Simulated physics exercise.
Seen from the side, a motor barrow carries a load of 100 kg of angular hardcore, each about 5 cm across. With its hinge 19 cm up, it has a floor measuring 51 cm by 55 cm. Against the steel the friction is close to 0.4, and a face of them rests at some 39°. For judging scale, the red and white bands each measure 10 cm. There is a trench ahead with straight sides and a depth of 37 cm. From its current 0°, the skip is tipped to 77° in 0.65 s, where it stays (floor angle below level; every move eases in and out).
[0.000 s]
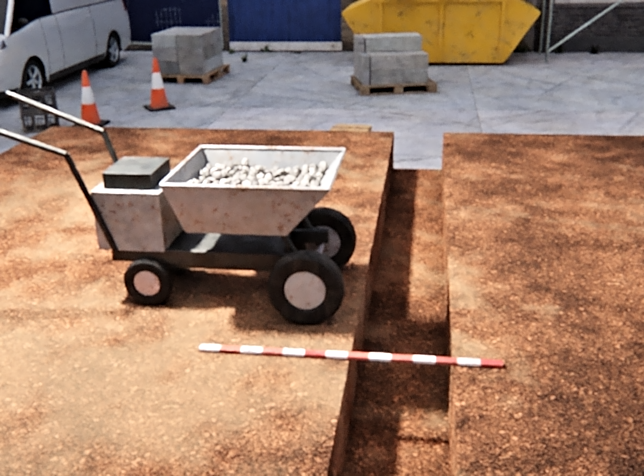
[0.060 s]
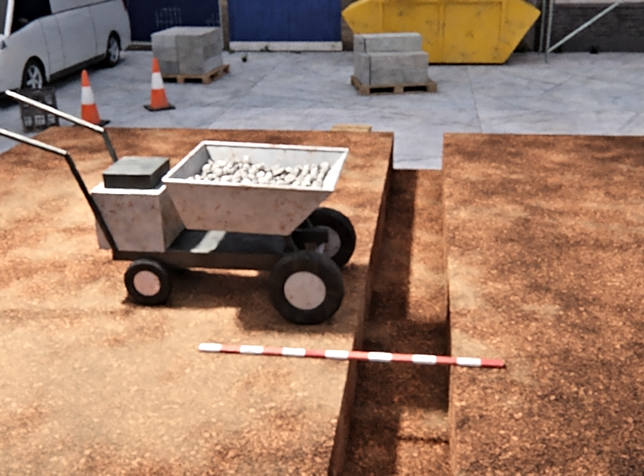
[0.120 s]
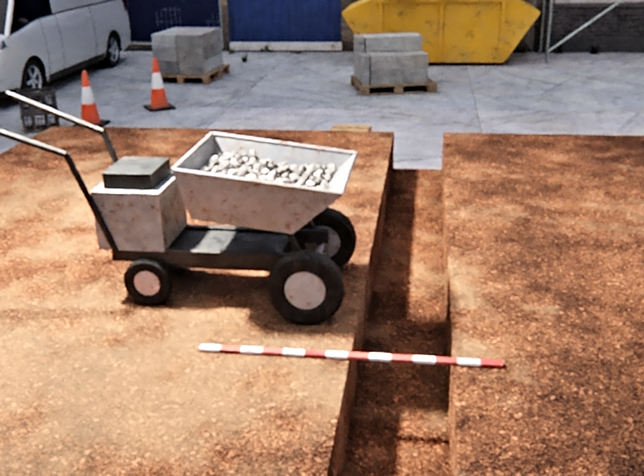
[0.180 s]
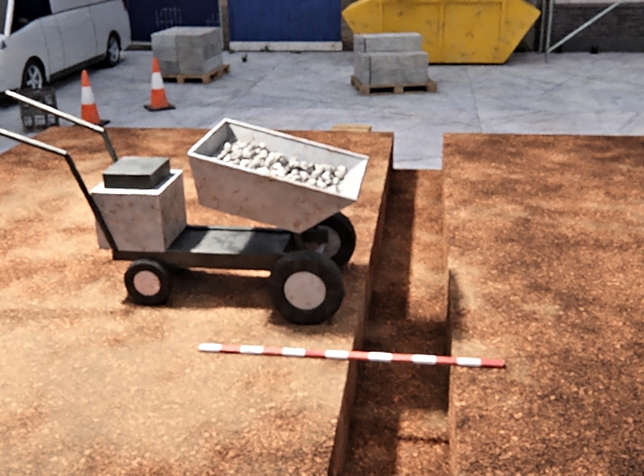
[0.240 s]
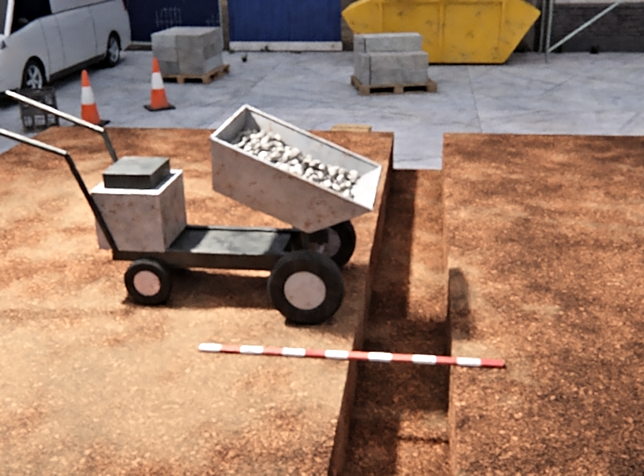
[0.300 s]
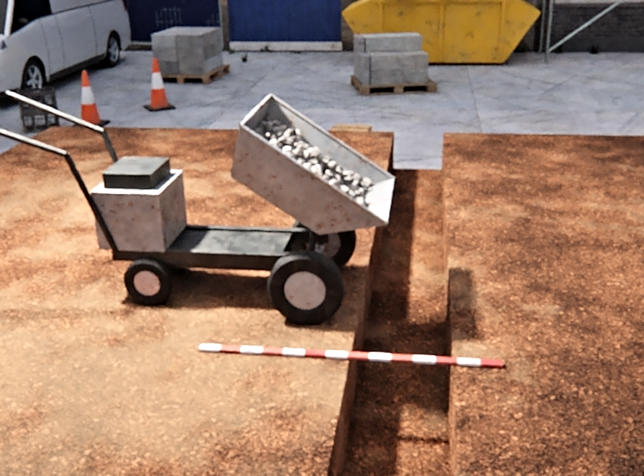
On a building site, a small motor barrow stood beside a straight trench in reddish ground while its pale skip, loaded with stones, tilted steadily toward the right, its back end rising high.
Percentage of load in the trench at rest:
38 %.
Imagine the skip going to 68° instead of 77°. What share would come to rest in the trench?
It would be close to 45 percent.
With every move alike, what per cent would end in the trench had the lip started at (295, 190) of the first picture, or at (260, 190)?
Close to 80 percent in the first case, 100 percent in the second.
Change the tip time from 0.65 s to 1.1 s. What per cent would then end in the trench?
It would be near 55 percent.
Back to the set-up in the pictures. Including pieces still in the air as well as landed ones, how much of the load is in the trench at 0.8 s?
Something like 15 in a hundred.
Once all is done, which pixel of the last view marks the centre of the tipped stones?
I'd point to around (475, 299).
After 0.5 s the floor is at 65°; 100 % in the skip; the foremost stones are at (401, 237).
After 0.8 s the floor is at 77°; 56 % in the skip, 17 % in the trench, 27 % past the trench; the foremost stones are at (488, 300).
After 1.1 s the floor is at 77°; 4 % in the skip, 31 % in the trench, 65 % past the trench; the foremost stones are at (635, 303).
After 3.0 s the floor is at 77°; 0 % in the skip, 38 % in the trench, 62 % past the trench; the foremost stones are past the picture's edge.
